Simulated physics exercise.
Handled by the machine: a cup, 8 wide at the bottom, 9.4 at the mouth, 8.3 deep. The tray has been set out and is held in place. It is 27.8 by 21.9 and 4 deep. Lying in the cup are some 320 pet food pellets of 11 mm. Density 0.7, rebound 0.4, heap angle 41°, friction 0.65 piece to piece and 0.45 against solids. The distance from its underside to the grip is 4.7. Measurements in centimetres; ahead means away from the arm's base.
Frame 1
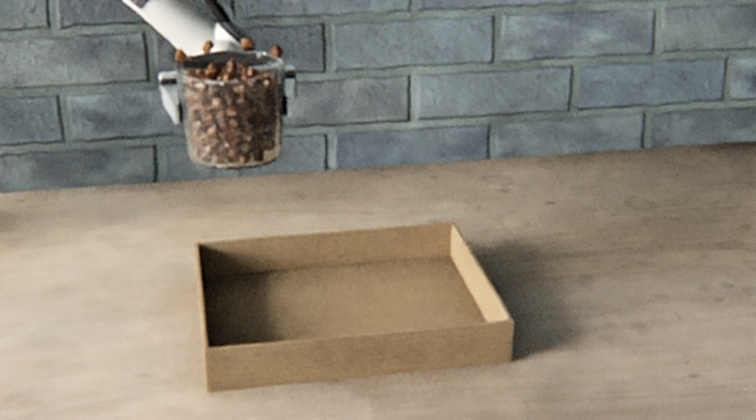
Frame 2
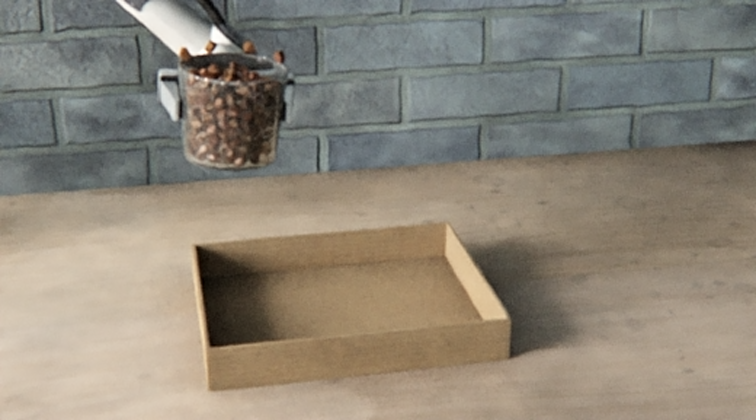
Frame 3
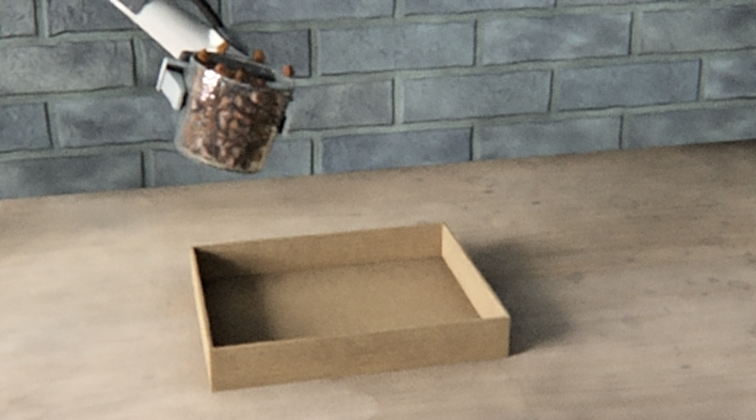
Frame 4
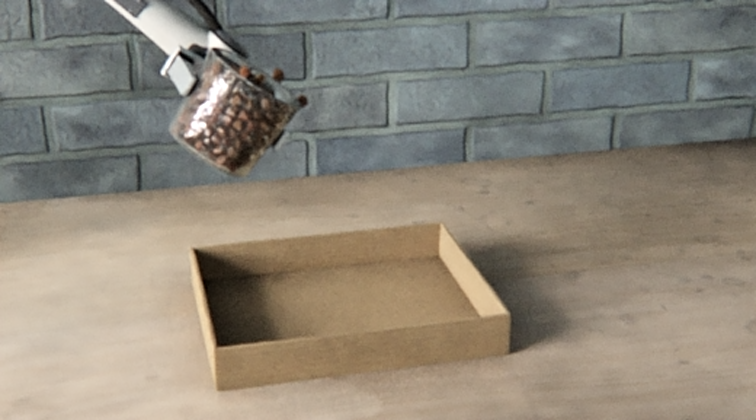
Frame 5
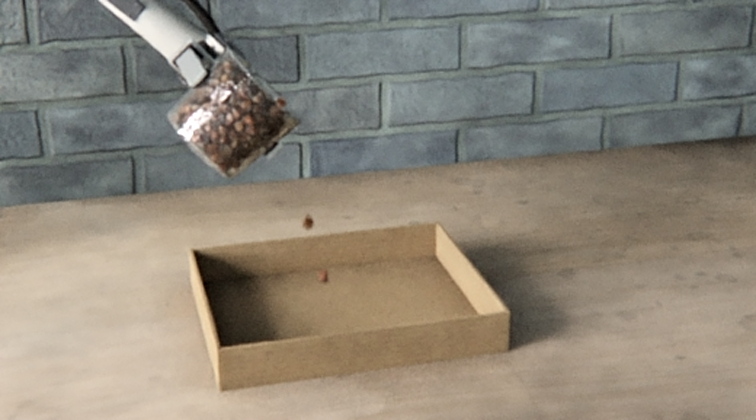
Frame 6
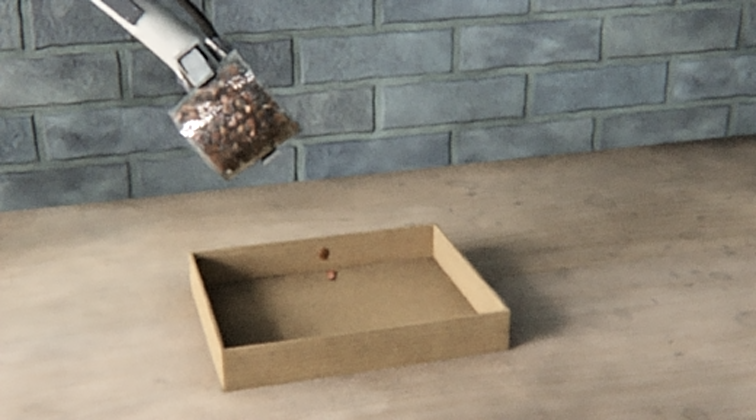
A clear cup heaped with reddish-brown pellets, gripped by a pale robotic arm at upper left, tilts steadily toward the right above a wooden tabletop. Seen from slightly above, an open tan tray sits below it, before a blue-grey brick wall. As the cup leans further, a couple of pellets drop into the tray, while the view drifts very slightly.
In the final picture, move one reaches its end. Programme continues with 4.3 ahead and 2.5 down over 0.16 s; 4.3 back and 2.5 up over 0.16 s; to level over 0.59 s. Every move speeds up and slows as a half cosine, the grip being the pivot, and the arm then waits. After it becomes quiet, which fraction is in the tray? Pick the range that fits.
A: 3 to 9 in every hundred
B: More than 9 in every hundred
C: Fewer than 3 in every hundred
(A) 3 to 9 in every hundred.
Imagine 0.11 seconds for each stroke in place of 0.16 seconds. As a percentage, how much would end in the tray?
Estimate: Close to 15 percent.
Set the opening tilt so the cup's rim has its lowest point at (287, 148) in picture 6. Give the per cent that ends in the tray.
That comes to some 25 percent.
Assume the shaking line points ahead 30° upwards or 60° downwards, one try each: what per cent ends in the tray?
Near 15 and 0 percent respectively.
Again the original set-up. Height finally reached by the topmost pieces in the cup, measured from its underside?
I'd say near 9.0 cm from the bottom.
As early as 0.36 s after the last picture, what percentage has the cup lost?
Some 5 per cent.
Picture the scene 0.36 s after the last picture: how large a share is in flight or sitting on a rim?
Logged share: Close to 3 per cent.
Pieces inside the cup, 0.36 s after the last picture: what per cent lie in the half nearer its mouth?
Roughly 50 %.
Then, 0.36 s after the last picture, tilted 53° forward, highest piece 26 above the table; 309 in the cup, 5 in the tray, 10 in flight or on a rim.
Then, 0.73 s after the last picture, tilted 12° forward, highest piece 27 above the table; 305 in the cup, 19 in the tray.
Then, 1.11 s after the last picture, level, highest piece 27 above the table; 305 in the cup, 19 in the tray.
Then, 2.16 s after the last picture, level, highest piece 27 above the table; 305 in the cup, 19 in the tray.
Final count, 305 in the cup, 19 in the tray. That is 6 % in the tray.
